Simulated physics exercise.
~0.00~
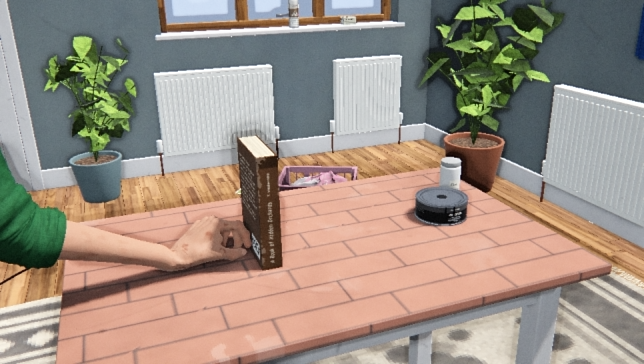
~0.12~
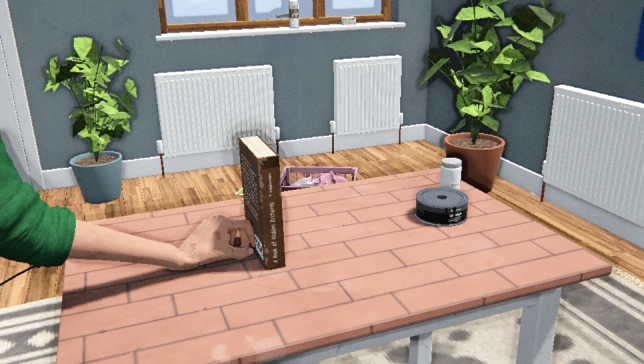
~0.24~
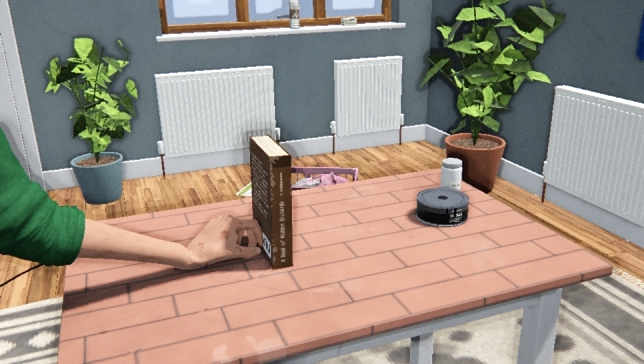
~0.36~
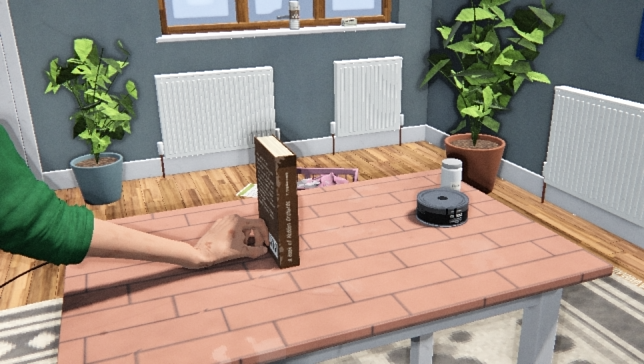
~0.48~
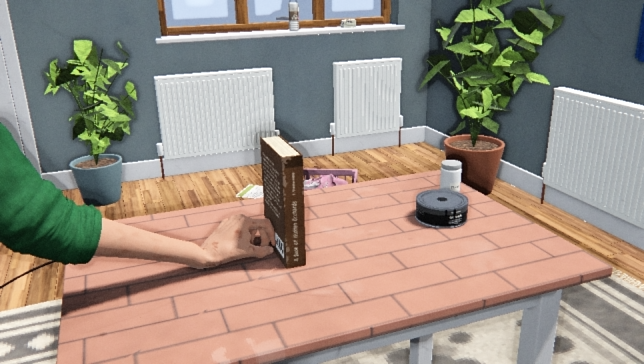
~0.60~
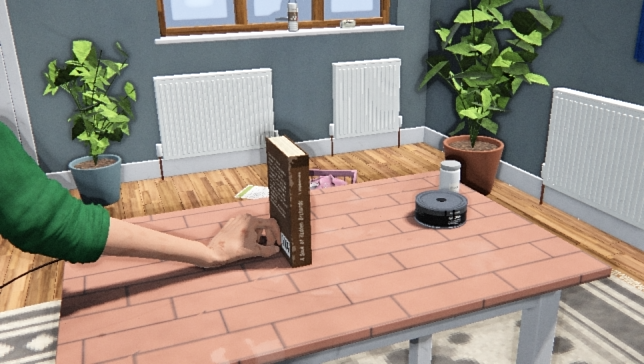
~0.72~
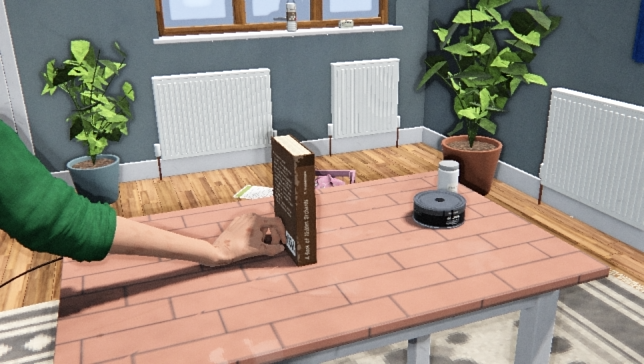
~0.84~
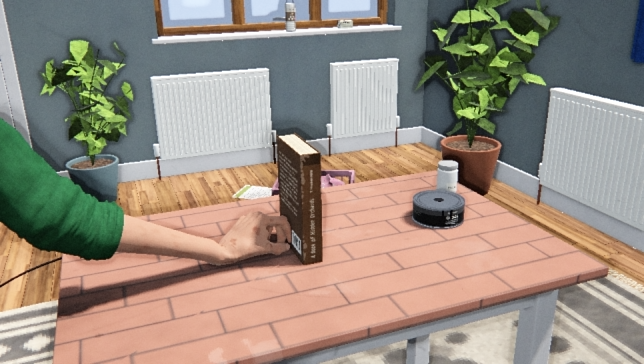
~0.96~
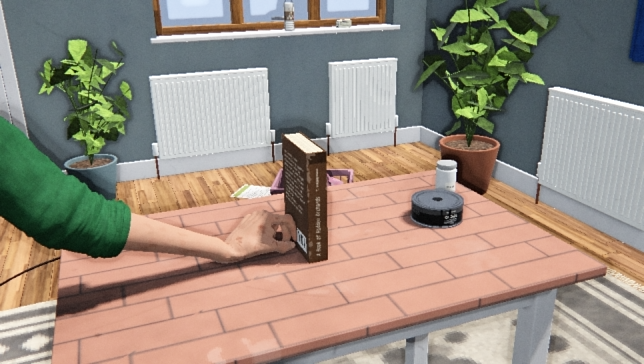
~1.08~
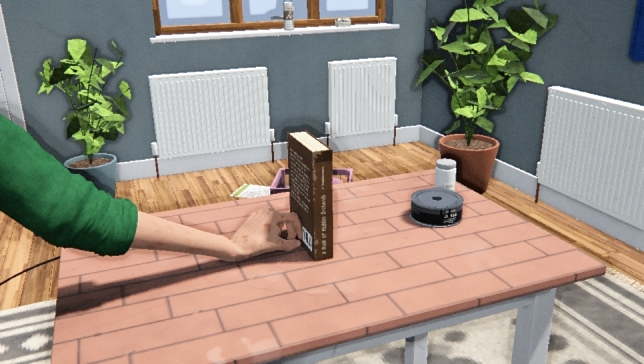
On a brick-patterned tabletop, a green-sleeved arm pushing an upright brown book slowly rightward, the book still standing at the end.
